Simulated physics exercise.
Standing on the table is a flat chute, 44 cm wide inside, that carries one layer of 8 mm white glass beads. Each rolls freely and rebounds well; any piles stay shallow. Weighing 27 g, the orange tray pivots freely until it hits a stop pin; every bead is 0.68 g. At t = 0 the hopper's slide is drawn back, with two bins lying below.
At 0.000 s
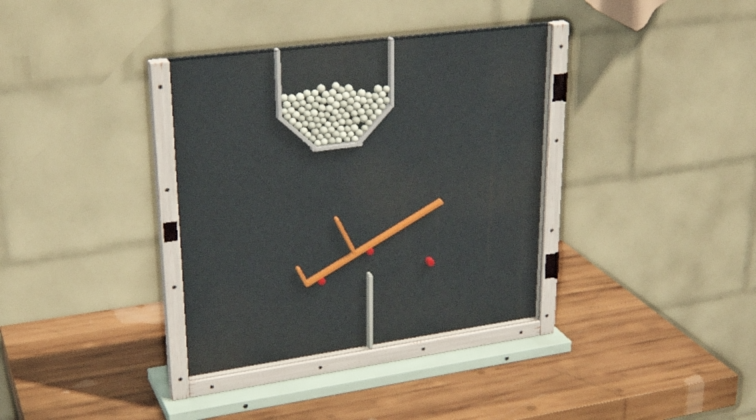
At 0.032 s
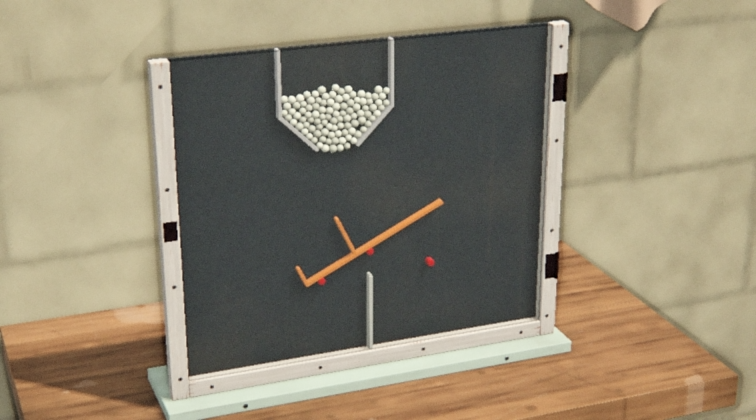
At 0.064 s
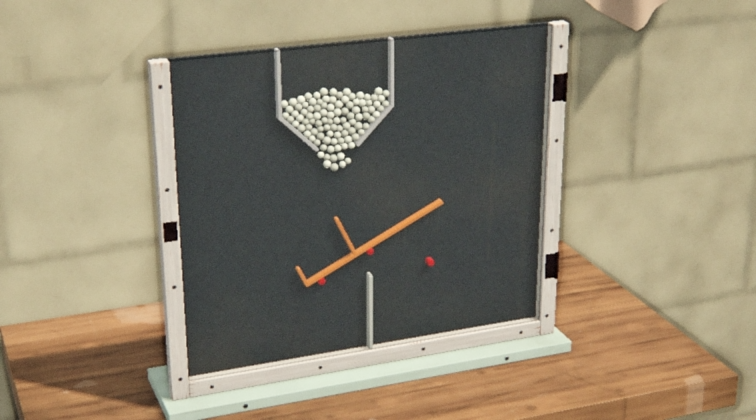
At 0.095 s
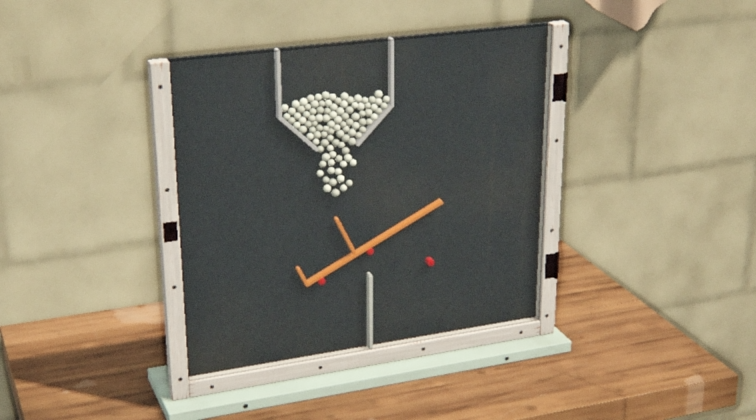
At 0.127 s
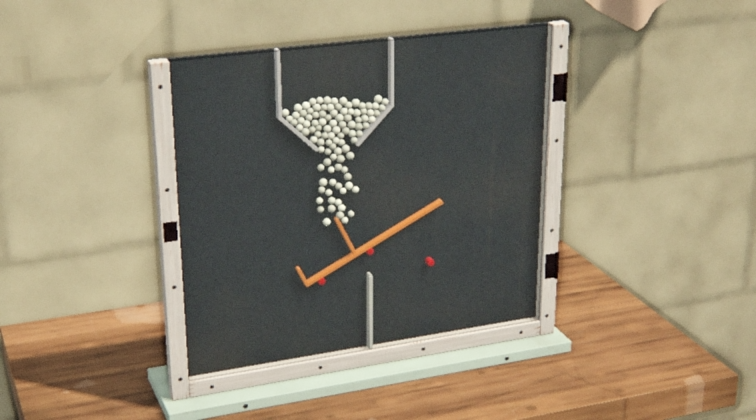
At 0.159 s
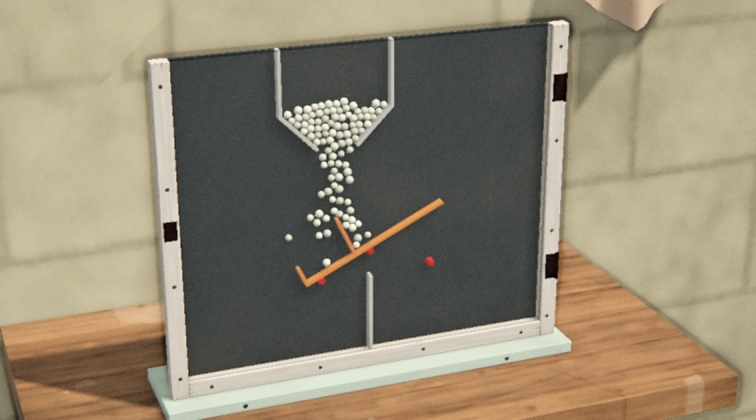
A dark upright board stood on a wooden table while white beads poured from the funnel near its top, dropped onto a slanted orange tray, and scattered around its short upright wall.
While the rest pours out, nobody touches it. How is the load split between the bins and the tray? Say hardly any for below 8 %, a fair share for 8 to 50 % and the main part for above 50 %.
In the end the left bin gets a portion, the right bin gets barely any and the tray gets more than half.
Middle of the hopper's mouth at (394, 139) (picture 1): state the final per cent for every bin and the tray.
Result: Left bin = 0; right bin = 100; tray = 0.
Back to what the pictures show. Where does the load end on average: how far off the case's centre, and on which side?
Roughly 5 centimetres to the left of the centre.
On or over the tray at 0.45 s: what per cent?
I'd put it at close to 80 in a hundred.
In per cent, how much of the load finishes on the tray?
Estimate: Close to 70 %.
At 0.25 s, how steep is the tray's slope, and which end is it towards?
25° or so, left end low.
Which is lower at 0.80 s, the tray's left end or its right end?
The tray's left end is the low one.
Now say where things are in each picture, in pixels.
The first frame shows gate shut, about 100 beads in the hopper; its mouth (315, 148) to (357, 143); tray left end down 25°; its ends (306, 284) and (440, 202), top of its upright wall (336, 220); pivot (369, 251); stops (321, 280) and (430, 262); a lip at the left end.
In the second frame, 4 out; leading bead (340, 148); tray left end down 25°.
In the third frame, 12 out; leading bead (334, 167); tray left end down 25°.
In the fourth frame, 21 out; leading bead (335, 193); tray left end down 25°.
In the fifth frame, 32 out; leading bead (345, 220); tray left end down 25°.
In the sixth frame, 41 out; leading bead (327, 263); tray left end down 25°; its ends (306, 284) and (440, 202), top of its upright wall (336, 220).
By 0.25 s 65 % have left the hopper; tray left end down 25°; on or over it 60 %, past it to the left 5 %, to the right 0 %.
By 0.45 s 100 % have left the hopper; tray left end down 25°; on or over it 80 %, past it to the left 20 %, to the right 0 %.
By 0.80 s 100 % have left the hopper; tray left end down 25°; on or over it 70 %, past it to the left 30 %, to the right 0 %.
At rest by 2.4 s, left bin 30 %, right bin 0 %, tray 70 %; tray left end down 25°.
